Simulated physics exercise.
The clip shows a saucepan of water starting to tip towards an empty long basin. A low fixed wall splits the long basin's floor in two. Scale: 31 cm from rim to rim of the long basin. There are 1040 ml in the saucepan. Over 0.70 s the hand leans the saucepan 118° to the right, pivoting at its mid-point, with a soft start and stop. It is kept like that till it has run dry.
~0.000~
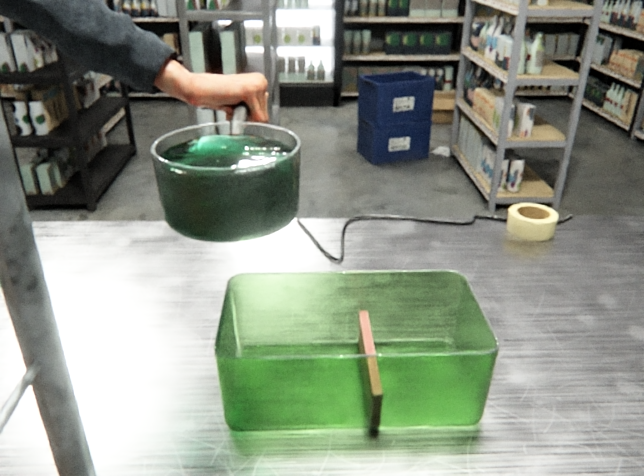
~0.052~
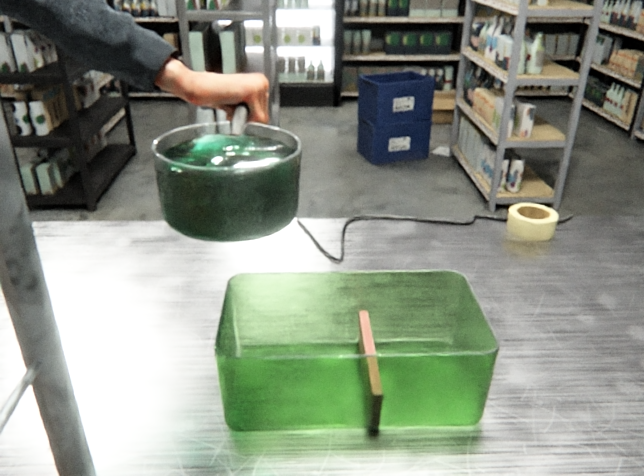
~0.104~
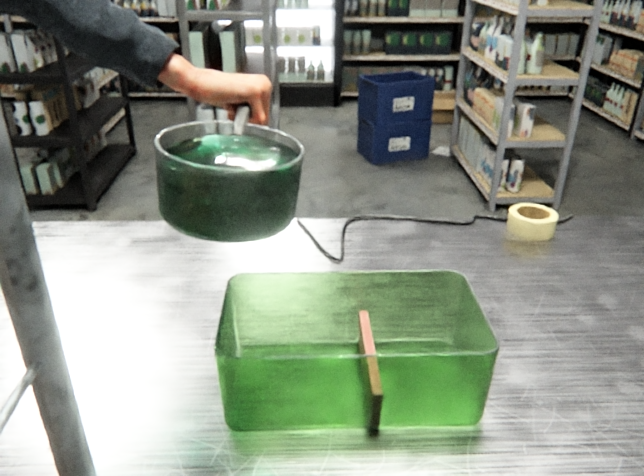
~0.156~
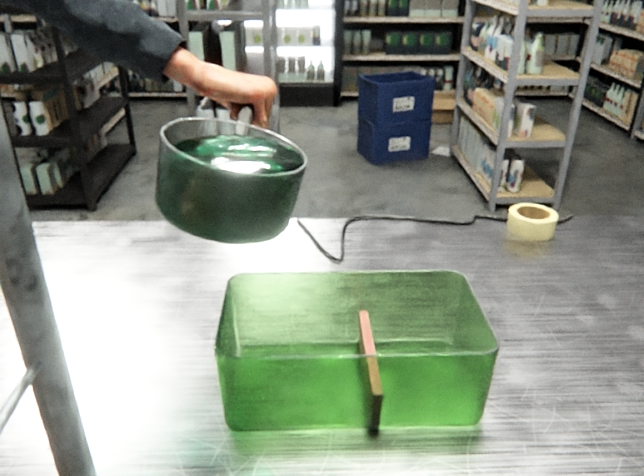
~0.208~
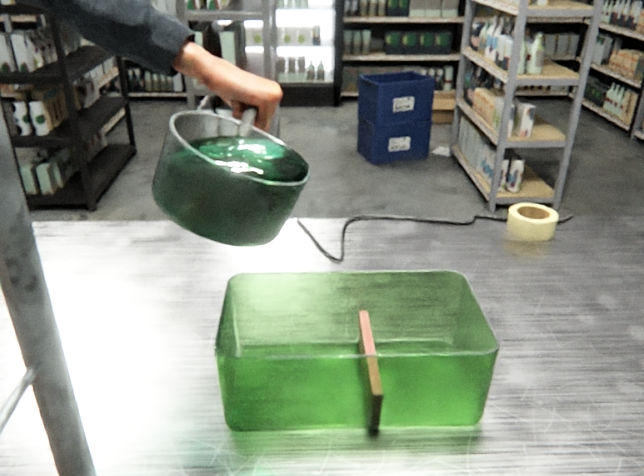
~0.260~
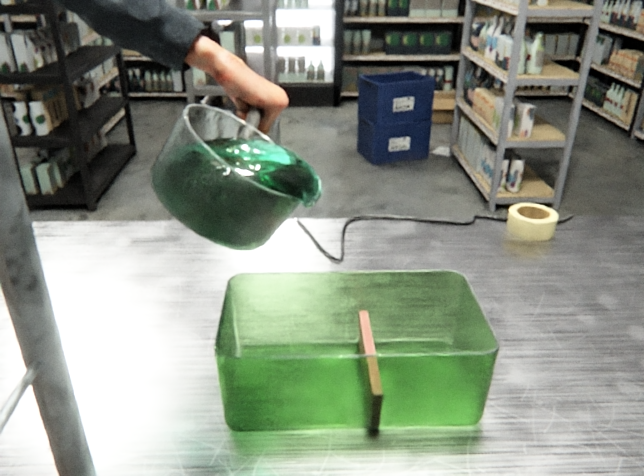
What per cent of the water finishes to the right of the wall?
Roughly 25 per cent is past the wall.
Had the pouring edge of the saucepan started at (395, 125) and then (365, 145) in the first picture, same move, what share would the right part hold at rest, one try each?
In turn about 75 and 65 per cent.
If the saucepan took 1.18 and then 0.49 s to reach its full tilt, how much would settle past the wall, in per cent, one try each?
First 40, then 15 per cent.
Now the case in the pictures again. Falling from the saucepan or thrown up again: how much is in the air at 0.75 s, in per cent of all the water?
Near 10 in a hundred.
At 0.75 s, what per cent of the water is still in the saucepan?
About 2 per cent.
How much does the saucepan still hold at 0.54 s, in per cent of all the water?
Some 20 per cent.
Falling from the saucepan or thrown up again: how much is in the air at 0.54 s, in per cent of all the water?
Near 46 in a hundred.
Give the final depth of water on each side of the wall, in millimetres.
Some 26 mm on the left and 12 mm on the right.
Then, 0.54 s in, the tilt is 104° and 19 per cent is still to pour, 19 is left of the wall and 17 right of it.
Then, 0.75 s in, the tilt is 118° and 2 per cent is still to pour, 66 is left of the wall and 22 right of it.
Then, 0.96 s in, the tilt is 118° and 0 per cent is still to pour, 68 is left of the wall and 24 right of it.
Then, 1.20 s in, the tilt is 118° and 0 per cent is still to pour, 69 is left of the wall and 25 right of it.
Finally, 69 per cent lies left of the wall, 25 right of it and 6 outside.
